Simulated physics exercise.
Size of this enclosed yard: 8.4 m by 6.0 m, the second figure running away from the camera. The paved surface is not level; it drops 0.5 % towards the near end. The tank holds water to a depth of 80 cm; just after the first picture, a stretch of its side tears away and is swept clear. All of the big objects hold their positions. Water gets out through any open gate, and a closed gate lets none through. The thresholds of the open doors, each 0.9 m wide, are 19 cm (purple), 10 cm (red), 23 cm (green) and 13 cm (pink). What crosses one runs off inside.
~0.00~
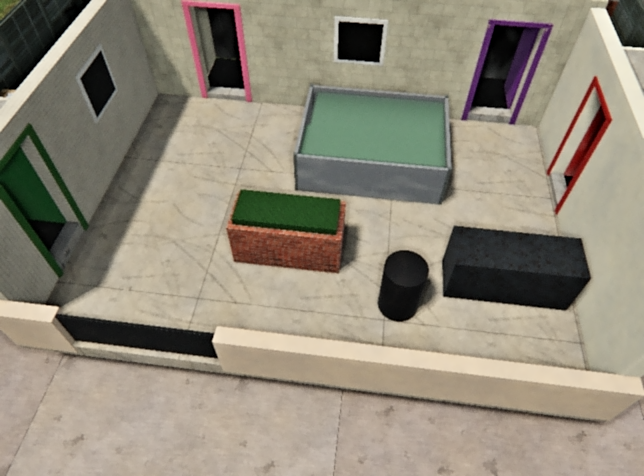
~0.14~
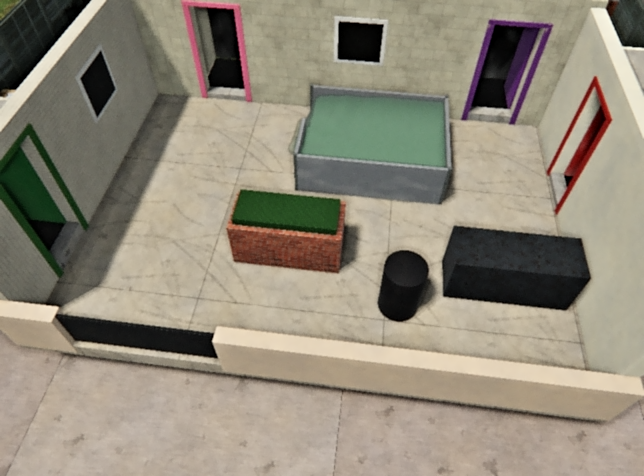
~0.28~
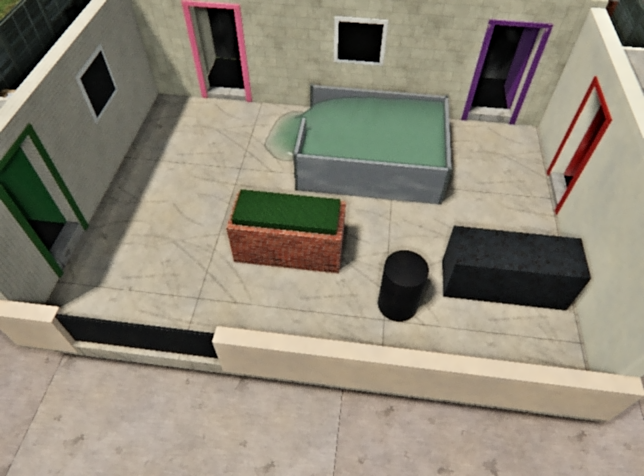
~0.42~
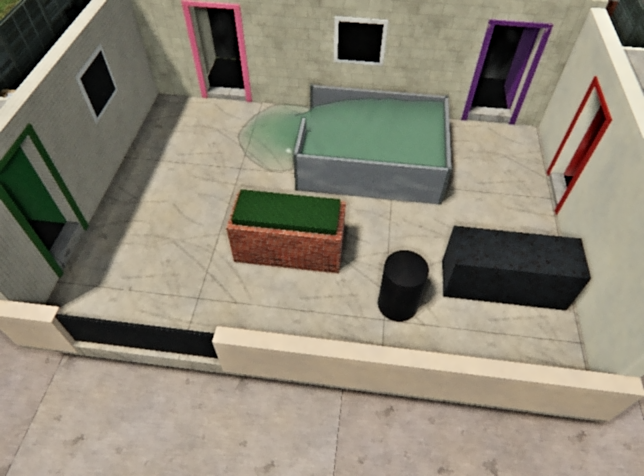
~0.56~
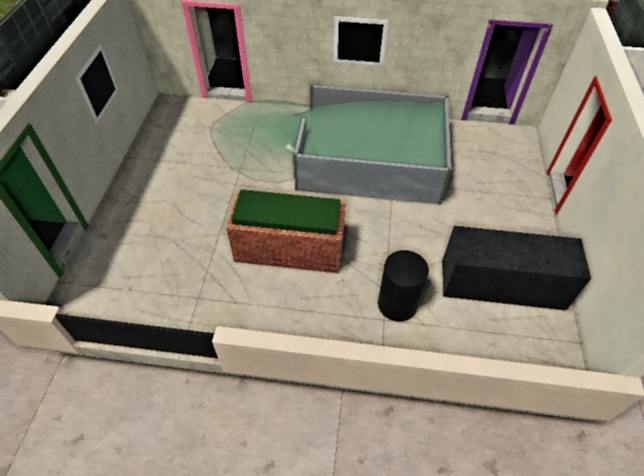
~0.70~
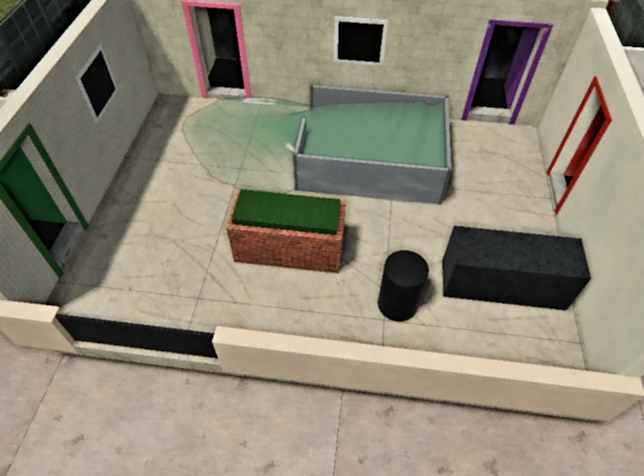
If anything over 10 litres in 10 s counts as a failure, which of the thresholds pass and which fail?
The purple door passes. The red door passes. The green door passes. The pink door fails.
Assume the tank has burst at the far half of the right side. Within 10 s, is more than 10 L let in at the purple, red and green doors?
So purple ends up past the limit, red past the limit, green short of it.
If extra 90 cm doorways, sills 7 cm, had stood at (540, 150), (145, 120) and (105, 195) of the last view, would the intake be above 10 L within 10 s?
Taking them in order, the first gets too little, the second enough and the third enough.
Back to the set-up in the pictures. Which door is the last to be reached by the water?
That would be the red door.
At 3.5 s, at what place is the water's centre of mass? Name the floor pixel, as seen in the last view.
Around (268, 163).
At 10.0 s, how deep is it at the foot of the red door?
3.5 cm.
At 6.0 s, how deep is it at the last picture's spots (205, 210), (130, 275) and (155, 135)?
The depths come out at 4, 12 and 22 centimetres, in the order listed.
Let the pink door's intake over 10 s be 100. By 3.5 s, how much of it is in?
By then it's near 30% of the total.
After 1.4 s water covers 25 % of the floor and is deepest (52 cm) near (157, 98); purple door not reached, red door not reached, green door not reached, pink door 20 cm at the sill, 2 L in.
After 2.2 s water covers 30 % of the floor and is deepest (52 cm) near (159, 109); purple door not reached, red door not reached, green door 3 cm at the sill, 0 L in, pink door 19 cm at the sill, 17 L in.
After 3.5 s water covers 40 % of the floor and is deepest (37 cm) near (34, 326); purple door not reached, red door not reached, green door 14 cm at the sill, 0 L in, pink door 20 cm at the sill, 33 L in.
After 6.0 s water covers 65 % of the floor and is deepest (28 cm) near (34, 326); purple door 1 cm at the sill, 0 L in, red door not reached, green door 9 cm at the sill, 0 L in, pink door 19 cm at the sill, 84 L in.
After 10.0 s water covers 90 % of the floor and is deepest (22 cm) near (571, 392); purple door 1 cm at the sill, 0 L in, red door 4 cm at the sill, 0 L in, green door 14 cm at the sill, 0 L in, pink door 10 cm at the sill, 103 L in.
